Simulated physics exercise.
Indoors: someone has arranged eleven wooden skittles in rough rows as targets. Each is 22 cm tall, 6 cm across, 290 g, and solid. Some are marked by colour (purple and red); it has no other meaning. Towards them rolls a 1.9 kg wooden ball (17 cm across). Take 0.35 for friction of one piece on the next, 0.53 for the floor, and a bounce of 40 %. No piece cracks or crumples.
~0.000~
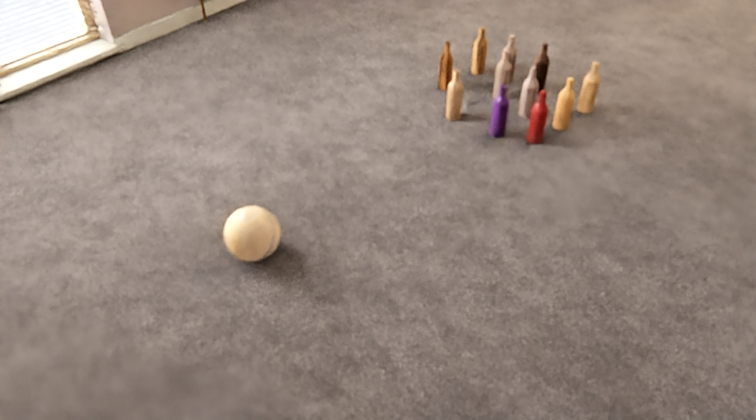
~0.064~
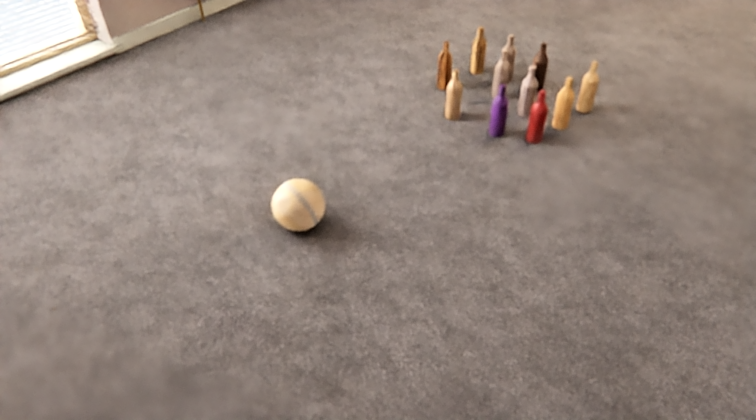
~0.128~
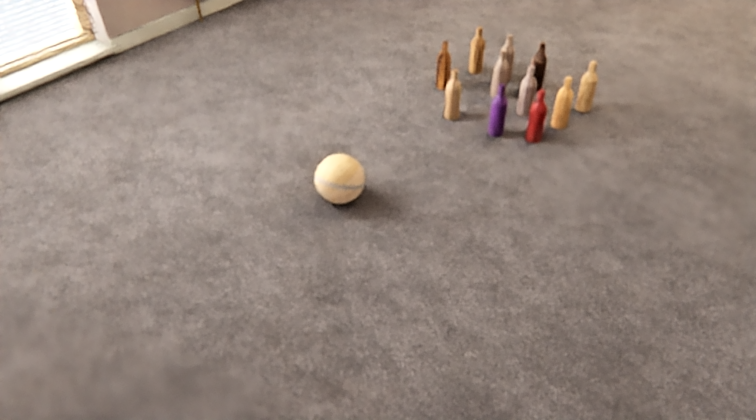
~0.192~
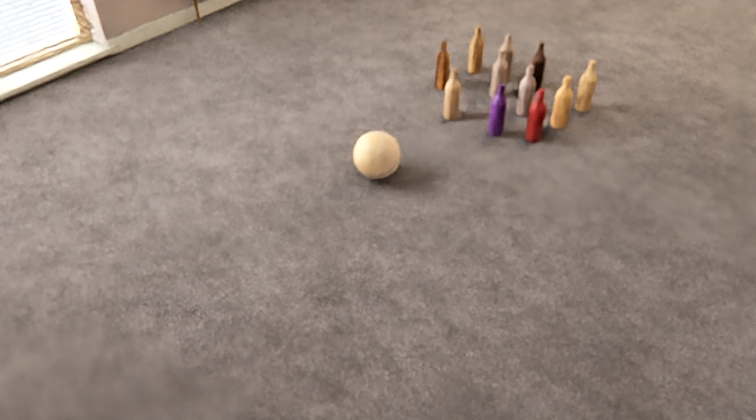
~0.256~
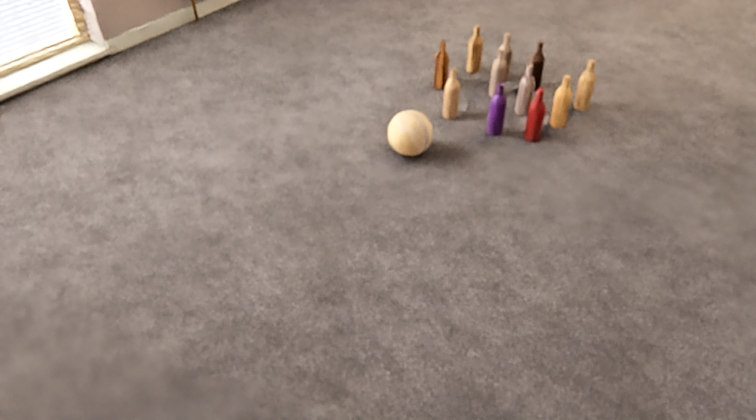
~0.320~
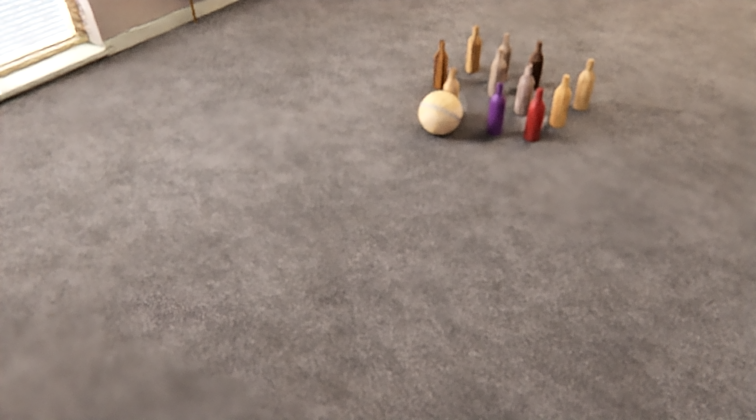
A pale wooden ball rolled steadily across a gray carpet, moving up and to the right, until it was close beside a cluster of standing bottle-shaped skittles, including a purple and a red one.
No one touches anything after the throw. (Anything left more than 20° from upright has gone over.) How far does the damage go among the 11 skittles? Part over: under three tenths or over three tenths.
The part is over three tenths.
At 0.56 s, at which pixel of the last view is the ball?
Near (518, 72).
After 0.46 s, ball still moving; 2 of the 11 skittles over.
After 0.56 s, ball still moving; 4 of the 11 skittles over.
After 0.72 s, ball still moving; 5 of the 11 skittles over.
In the end (1.5 s), ball rolling away; 5 of the 11 skittles over; red skittle unmoved; purple skittle unmoved. That is 45 per cent. From the last view, middles, red skittle near (536, 114), purple skittle near (497, 109).
